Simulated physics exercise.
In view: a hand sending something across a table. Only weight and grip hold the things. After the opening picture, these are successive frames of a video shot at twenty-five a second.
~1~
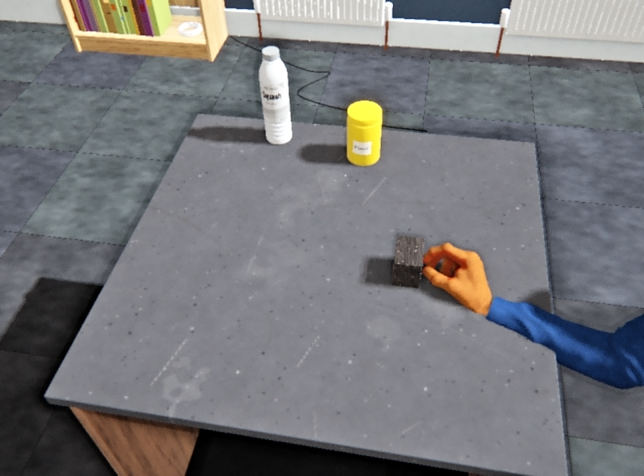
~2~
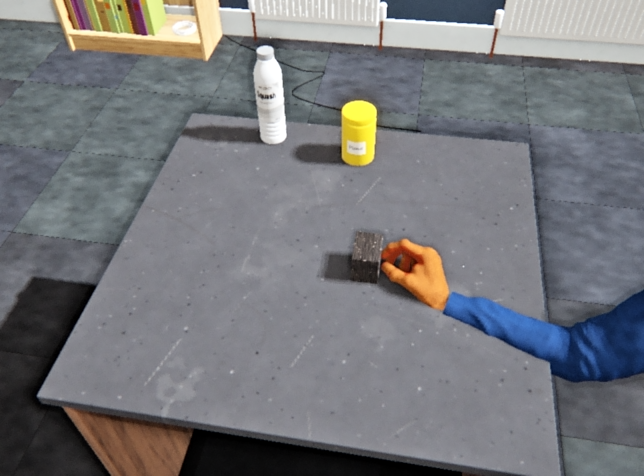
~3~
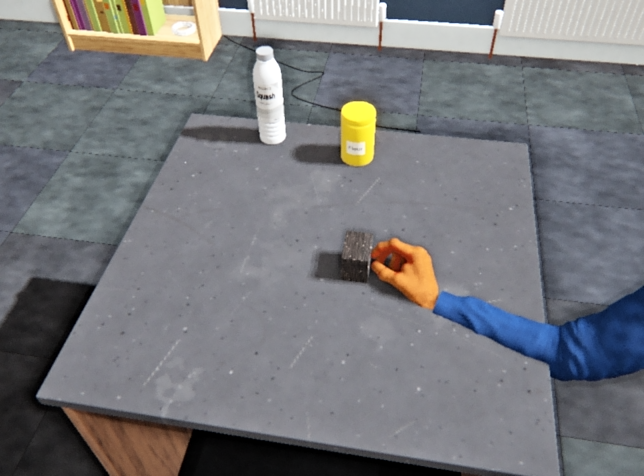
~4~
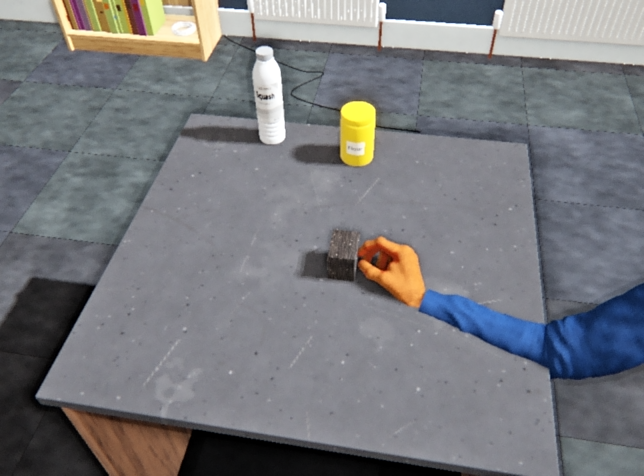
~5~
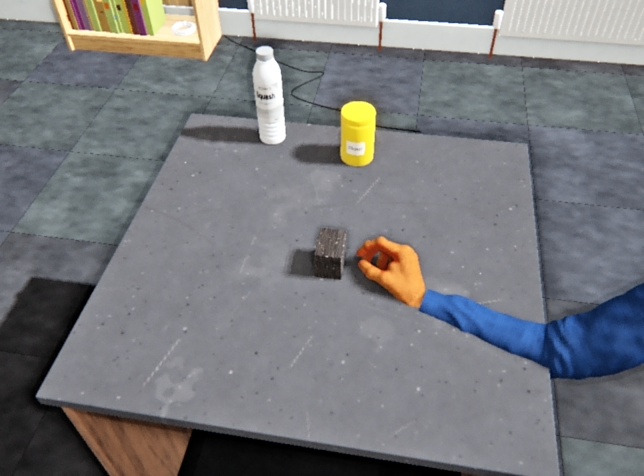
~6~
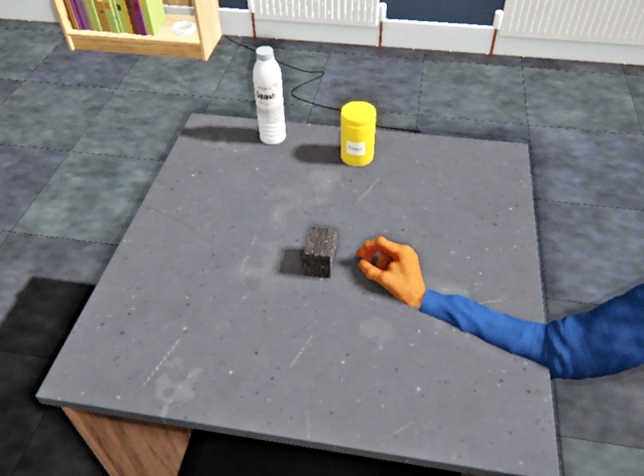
A small black block moved left across the gray table, pushed by an orange hand in a blue sleeve, then slid a little farther left on its own after the hand stayed back.
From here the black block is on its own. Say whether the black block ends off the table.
The black block remains on top.
Then, 0.10 s later than the last frame, black block moved about its own width near (306, 251).
Then, 0.30 s later than the last frame, black block resting near (306, 251).
When it is over, moved from the start, black block. End places, in pixels of the last picture, black block near (306, 251).
